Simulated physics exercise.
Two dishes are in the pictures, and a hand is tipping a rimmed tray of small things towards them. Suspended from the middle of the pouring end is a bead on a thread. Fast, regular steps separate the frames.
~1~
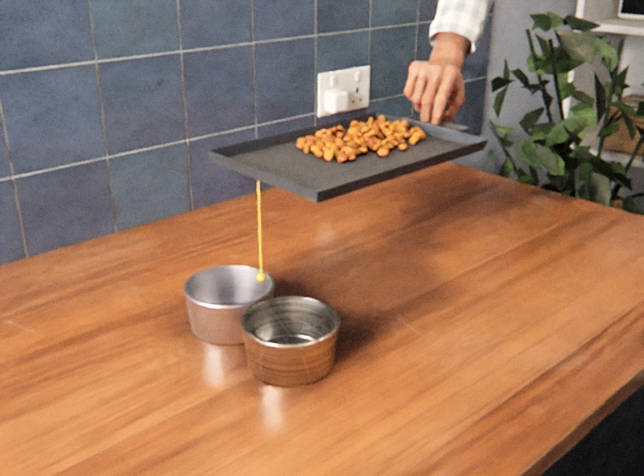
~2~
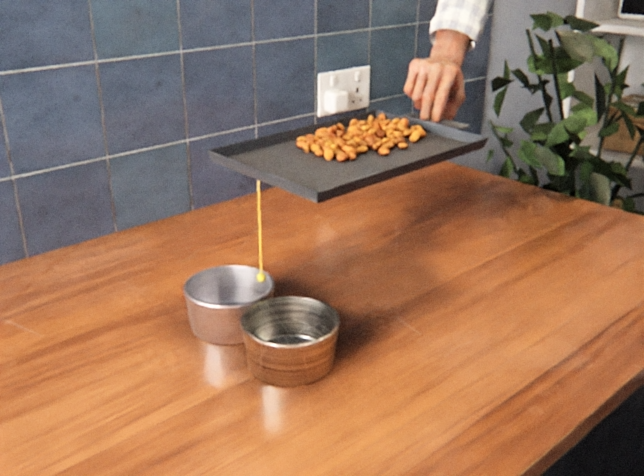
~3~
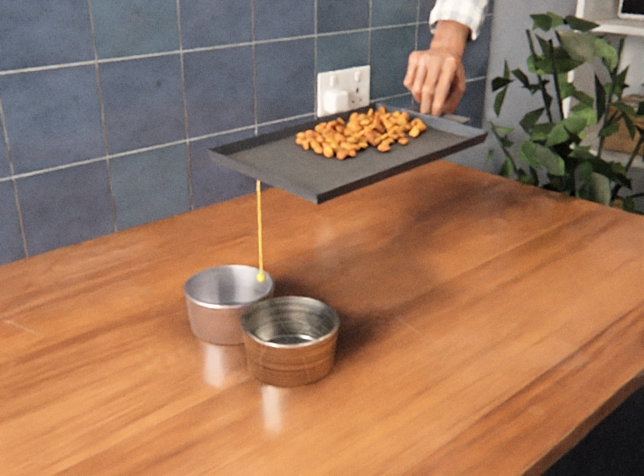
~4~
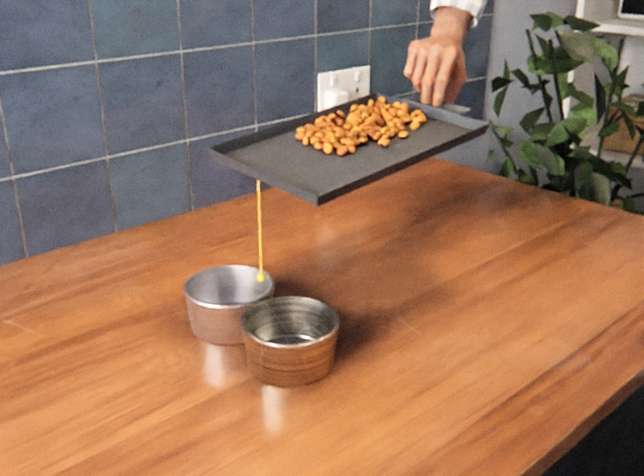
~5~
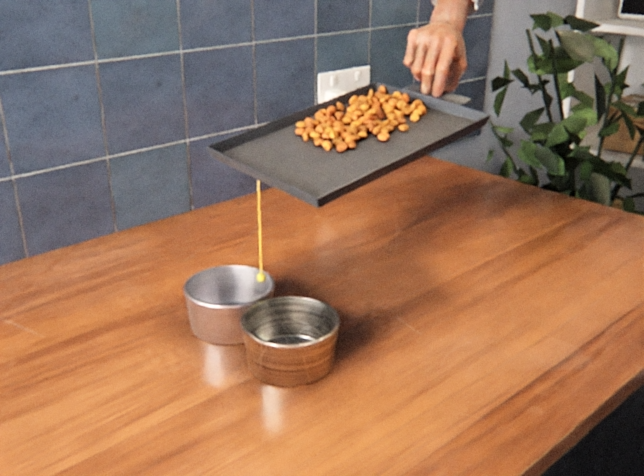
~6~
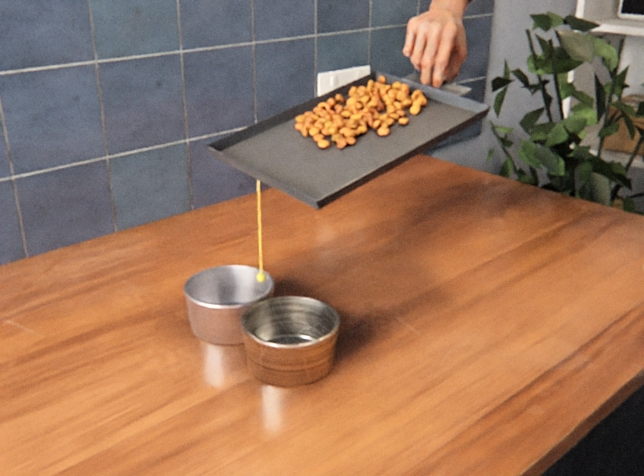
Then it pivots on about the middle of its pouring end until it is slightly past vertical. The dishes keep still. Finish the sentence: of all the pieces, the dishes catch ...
... most of them.
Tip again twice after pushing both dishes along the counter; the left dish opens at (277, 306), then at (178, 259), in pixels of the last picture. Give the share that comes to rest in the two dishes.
70 %, 10 %.
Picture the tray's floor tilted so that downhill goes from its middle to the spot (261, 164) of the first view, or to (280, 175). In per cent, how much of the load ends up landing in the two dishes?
50 % and 60 %, roughly.
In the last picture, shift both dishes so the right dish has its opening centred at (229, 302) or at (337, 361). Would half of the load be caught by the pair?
For the two tries in order: Not as much as half, exceeding half.
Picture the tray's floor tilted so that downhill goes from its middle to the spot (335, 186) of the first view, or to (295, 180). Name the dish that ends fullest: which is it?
Outcome one: The right side; outcome two: The right side.
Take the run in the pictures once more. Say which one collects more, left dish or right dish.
In the end, the right-side dish gets more.
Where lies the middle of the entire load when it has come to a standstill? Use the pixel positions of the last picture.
Around (292, 361).
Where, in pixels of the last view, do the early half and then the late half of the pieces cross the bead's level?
Around (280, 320) first; around (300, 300) second.
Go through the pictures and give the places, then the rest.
The first frame shows corners of the pouring end at (212, 151) and (318, 190), level; middle of the load at (364, 140), bits of cat kibble; left dish at (194, 315); right dish at (254, 354); bead on its thread at (261, 277).
The second frame shows corners of the pouring end at (212, 150) and (318, 190), level; middle of the load at (364, 139).
The third frame shows corners of the pouring end at (212, 149) and (318, 192), tipped barely, lowest at the right corner; middle of the load at (364, 134).
The fourth frame shows corners of the pouring end at (211, 148) and (318, 194), tipped a little, lowest at the right corner; middle of the load at (364, 127).
The fifth frame shows corners of the pouring end at (211, 147) and (317, 196), tipped a little, lowest at the right corner; middle of the load at (363, 120).
The sixth frame shows corners of the pouring end at (210, 145) and (317, 198), tipped a little, lowest at the right corner; middle of the load at (363, 113); left dish at (194, 315); right dish at (254, 354).
Soon, tray tipped steeply; about two thirds on the tray; a stray few in the right dish; a stray few in the left dish; a stray few outside both; about a quarter in the air.
A while on, tray tipped right over; a small part on the tray; about half in the right dish; a stray few in the left dish; about a quarter outside both; a small part in the air.
Towards the end, tray tipped past a quarter turn; most in the right dish; a stray few in the left dish; about a quarter outside both.
Finally, tray tipped past a quarter turn; most in the right dish; a stray few in the left dish; about a quarter outside both.
